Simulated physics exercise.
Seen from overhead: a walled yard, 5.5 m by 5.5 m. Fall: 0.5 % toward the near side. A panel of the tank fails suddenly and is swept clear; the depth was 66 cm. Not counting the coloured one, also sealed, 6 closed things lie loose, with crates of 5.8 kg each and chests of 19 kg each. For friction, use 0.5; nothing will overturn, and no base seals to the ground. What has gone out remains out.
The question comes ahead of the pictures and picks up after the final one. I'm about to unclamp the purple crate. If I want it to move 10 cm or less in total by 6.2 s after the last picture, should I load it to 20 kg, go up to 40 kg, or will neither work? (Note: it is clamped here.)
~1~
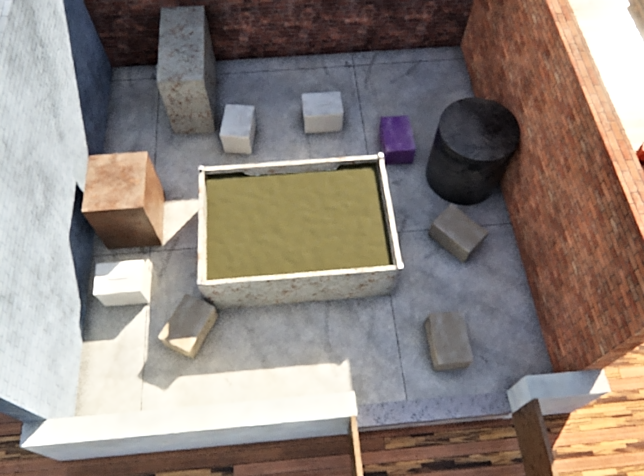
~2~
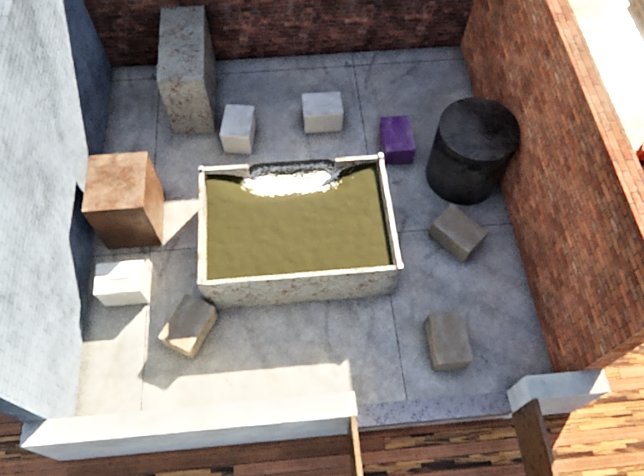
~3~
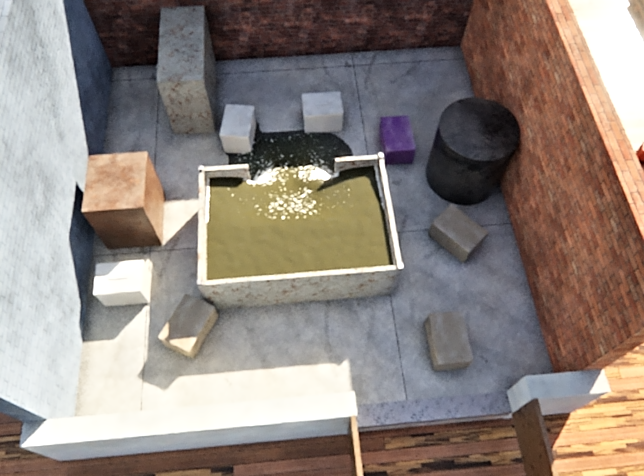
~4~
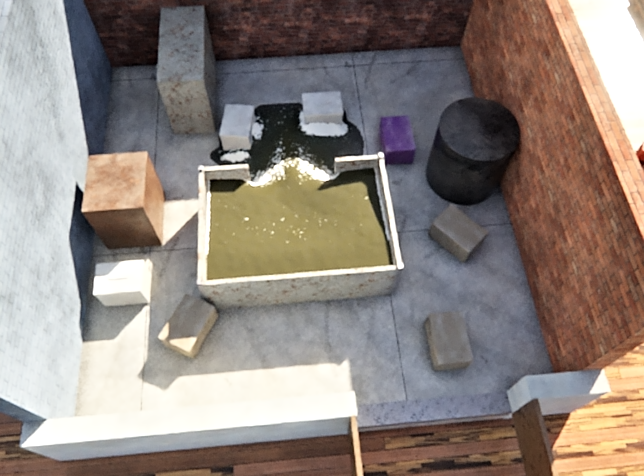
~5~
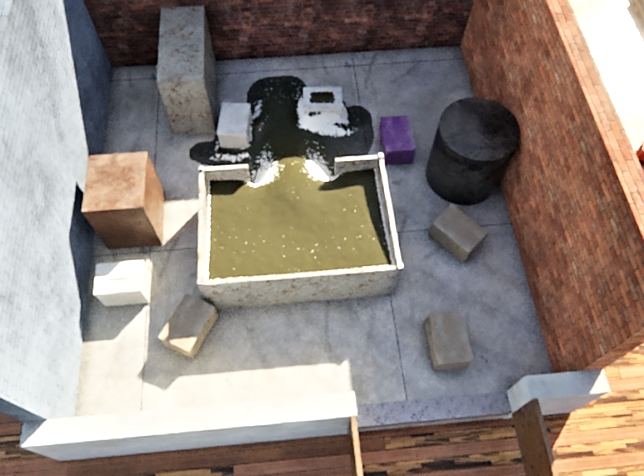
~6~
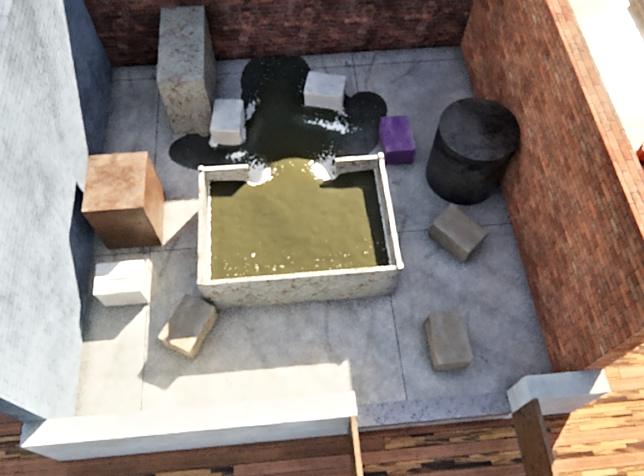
Neither will work.
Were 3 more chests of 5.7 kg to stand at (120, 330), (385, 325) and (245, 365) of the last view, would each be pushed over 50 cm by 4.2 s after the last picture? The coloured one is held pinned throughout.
Within it, within it, within it.
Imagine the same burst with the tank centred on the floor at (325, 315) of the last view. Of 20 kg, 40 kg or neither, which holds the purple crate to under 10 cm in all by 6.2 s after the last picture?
Well, in that case even the heavier fails.
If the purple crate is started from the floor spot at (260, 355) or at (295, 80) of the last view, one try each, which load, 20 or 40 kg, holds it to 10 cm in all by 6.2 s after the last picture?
Light one suffices, then no option.
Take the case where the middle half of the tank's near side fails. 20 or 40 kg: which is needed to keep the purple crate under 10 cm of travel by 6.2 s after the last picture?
Answer: The small one.
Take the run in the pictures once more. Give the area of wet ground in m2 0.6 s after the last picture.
Near 12.0 m2 in all.
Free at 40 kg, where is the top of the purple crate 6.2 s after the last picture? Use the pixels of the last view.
About (266, 143).
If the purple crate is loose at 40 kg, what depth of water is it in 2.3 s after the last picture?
Something like 3 centimetres.
Then, 0.6 s after the last picture the purple crate would be 0 cm from its start with 20 kg and 0 cm from its start with 40 kg; 1 cm of water round it then.
Then, 2.3 s after the last picture the purple crate would be 0 cm from its start with 20 kg and 0 cm from its start with 40 kg; 3 cm of water round it then.
Then, 4.2 s after the last picture the purple crate would be 110 cm from its start with 20 kg and 73 cm from its start with 40 kg; 12 cm of water round it then.
Then, 6.2 s after the last picture the purple crate would be 261 cm from its start with 20 kg and 182 cm from its start with 40 kg; 11 cm of water round it then.
